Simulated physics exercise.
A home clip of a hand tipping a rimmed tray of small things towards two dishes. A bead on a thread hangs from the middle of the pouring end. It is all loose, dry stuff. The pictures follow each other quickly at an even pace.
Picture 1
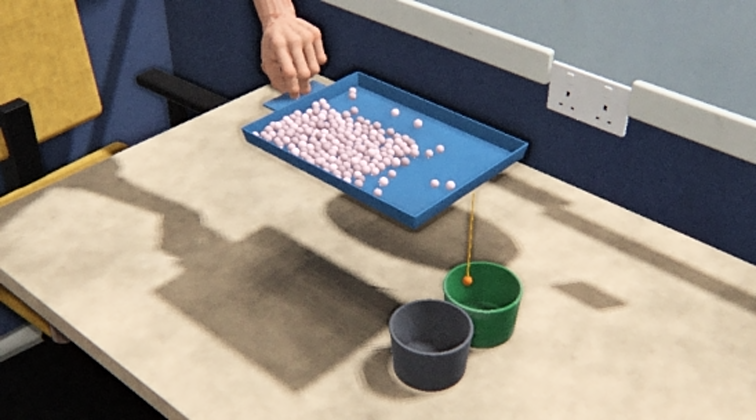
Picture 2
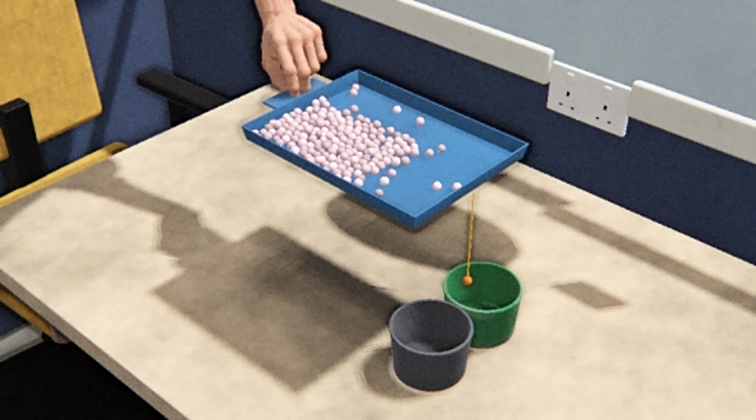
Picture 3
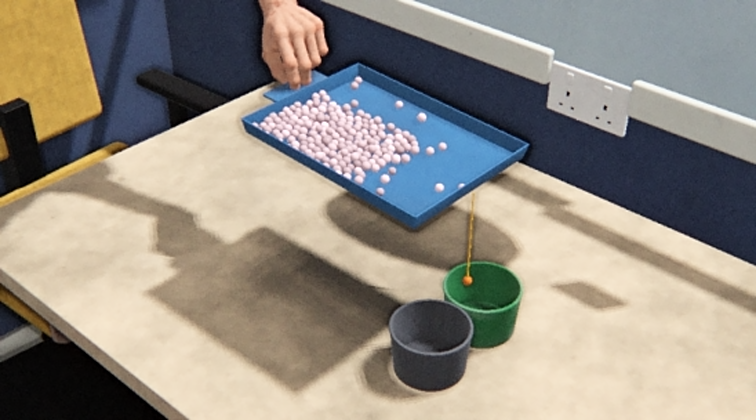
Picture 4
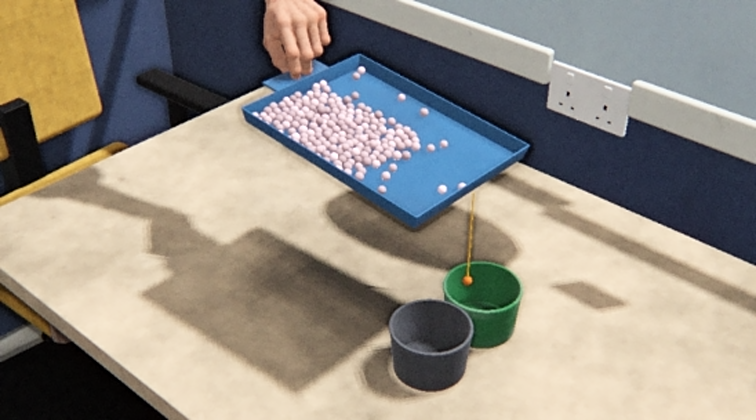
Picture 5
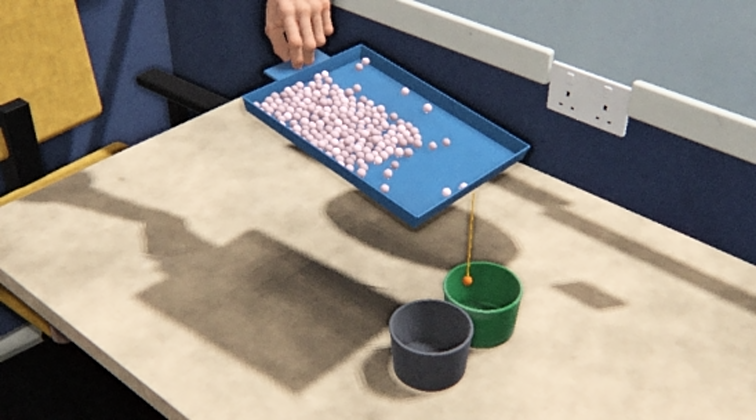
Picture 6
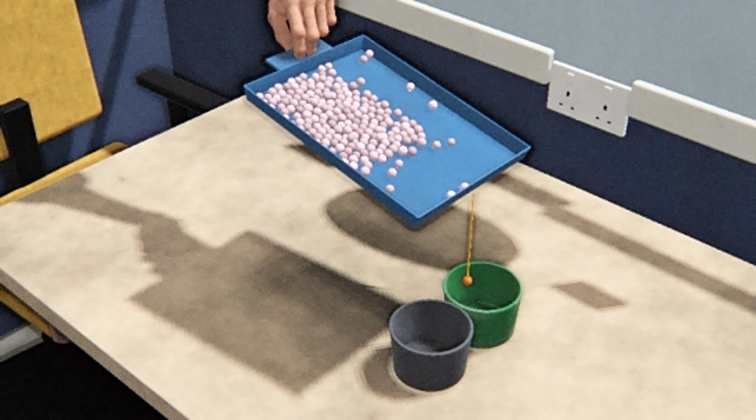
On a tabletop, a hand slowly raises one end of a blue tray of pale beads.
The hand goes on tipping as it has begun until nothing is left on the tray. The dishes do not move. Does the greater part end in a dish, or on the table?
In the dishes lies less than half of it.
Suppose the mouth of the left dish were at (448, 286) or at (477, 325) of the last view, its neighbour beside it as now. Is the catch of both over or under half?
First not half, then the larger part.
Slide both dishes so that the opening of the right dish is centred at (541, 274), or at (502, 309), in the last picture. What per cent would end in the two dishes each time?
The first gives 70 %, the second 60 %.
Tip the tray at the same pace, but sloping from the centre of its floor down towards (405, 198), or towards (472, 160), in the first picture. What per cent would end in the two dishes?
Near 70 % and 10 %.
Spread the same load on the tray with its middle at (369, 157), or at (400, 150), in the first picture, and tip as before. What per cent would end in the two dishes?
Near 20 % and 20 %.
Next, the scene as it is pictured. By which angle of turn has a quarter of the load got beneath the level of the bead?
Around 90° of tilt.
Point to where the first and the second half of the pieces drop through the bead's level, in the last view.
First near (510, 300), later near (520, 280).
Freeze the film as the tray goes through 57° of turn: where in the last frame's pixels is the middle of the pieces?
Close to (469, 169).
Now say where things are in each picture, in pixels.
Corners of the pouring end near (415, 214) and (524, 144), level; middle of the load near (335, 143), sugar pearls; left dish near (462, 361); right dish near (512, 319); bead on its thread near (467, 281), in the first frame.
Corners of the pouring end near (415, 214) and (524, 144), level; middle of the load near (335, 142), in the second frame.
Corners of the pouring end near (415, 214) and (524, 144), tipped barely, level across its low end; middle of the load near (335, 137), in the third frame.
Corners of the pouring end near (416, 214) and (525, 145), tipped a little, level across its low end; middle of the load near (336, 130), a little on the move, in the fourth frame.
Corners of the pouring end near (417, 214) and (526, 146), tipped a little, level across its low end; middle of the load near (338, 124), a little on the move, in the fifth frame.
Corners of the pouring end near (418, 214) and (526, 147), tipped a little, level across its low end; middle of the load near (342, 118), near a third on the move; left dish near (462, 361); right dish near (512, 319), in the sixth frame.
Shortly afterwards, tray tipped steeply; all but a few on the tray; only a few in the right dish; a little outside both; only a few in the air.
Next, tray tipped right over; near a quarter on the tray; only a few in the left dish; a little in the right dish; near half outside both; near a quarter in the air.
Some moments later, tray tipped past a quarter turn; only a few in the left dish; a little in the right dish; the bulk outside both.
In the end, tray tipped past a quarter turn; only a few in the left dish; a little in the right dish; the bulk outside both.
